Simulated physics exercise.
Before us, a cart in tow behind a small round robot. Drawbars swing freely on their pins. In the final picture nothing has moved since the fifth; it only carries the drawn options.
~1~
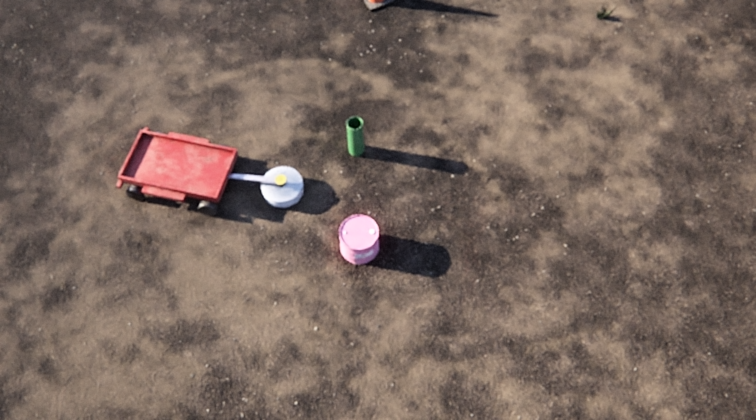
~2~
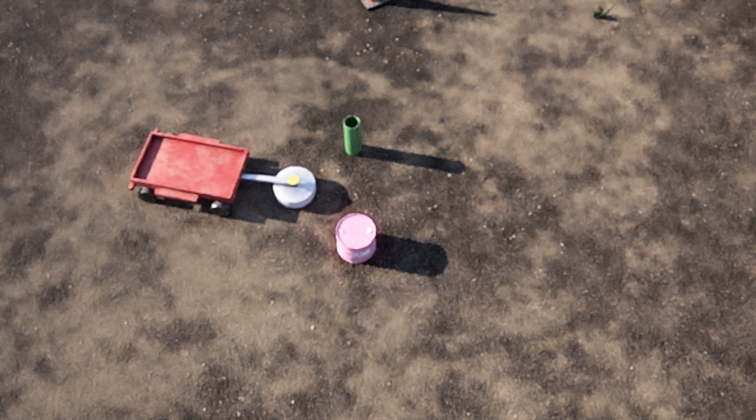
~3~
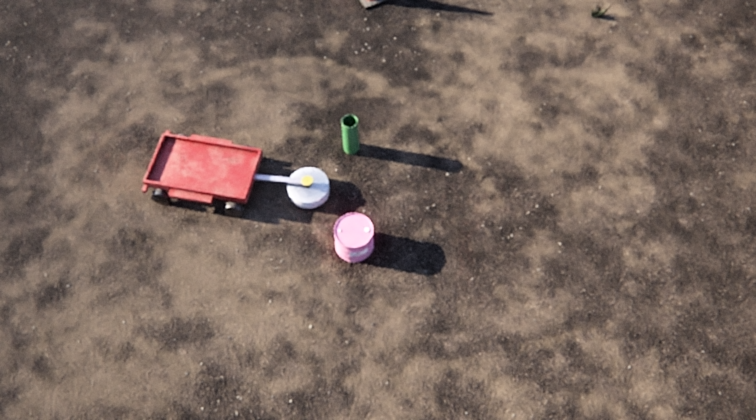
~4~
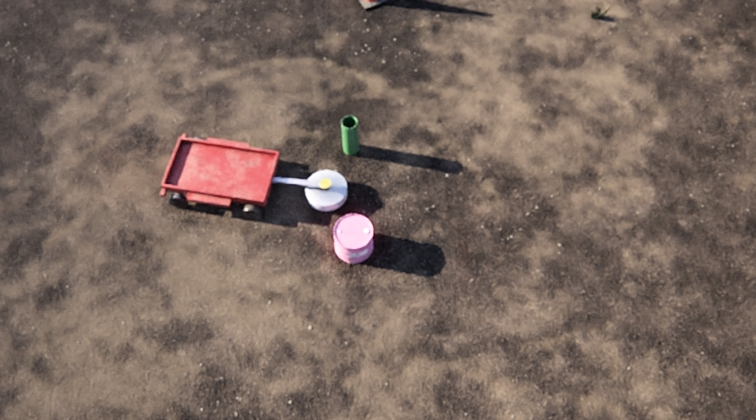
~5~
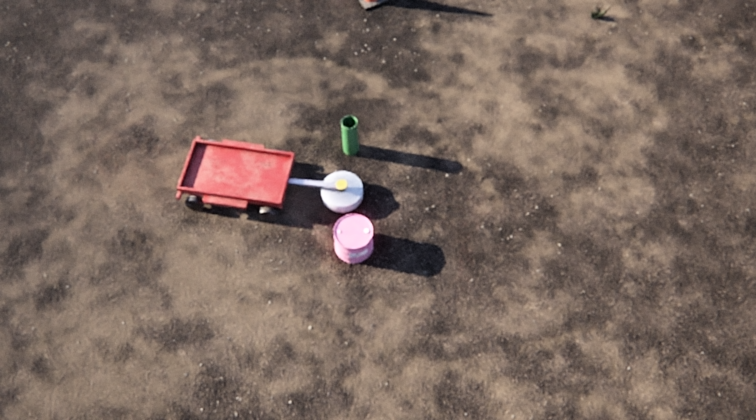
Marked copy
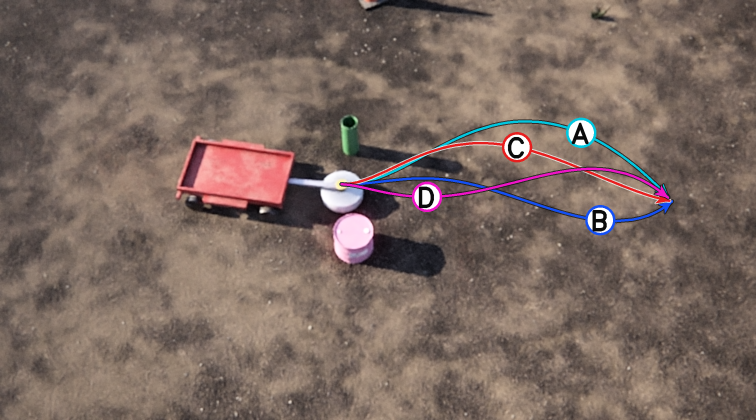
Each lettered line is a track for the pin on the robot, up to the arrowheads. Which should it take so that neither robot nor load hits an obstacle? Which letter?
With B nothing is hit.
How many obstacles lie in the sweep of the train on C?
One.
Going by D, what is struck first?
First the pink tub.
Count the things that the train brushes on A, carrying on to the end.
In all, one.
On the copy, A from (342, 184) via (507, 123) to (669, 197); B from (342, 184) via (513, 197) to (672, 201); C from (342, 184) via (502, 145) to (670, 201); D from (342, 184) via (512, 183) to (668, 198).
On B. First, robot (458, 188), cart (352, 179).
Then, robot (573, 222), cart (468, 193).
Finally, robot (669, 207), cart (565, 207); nothing has been touched.
By contrast, A meets the green post; C meets the green post; D meets the pink tub.
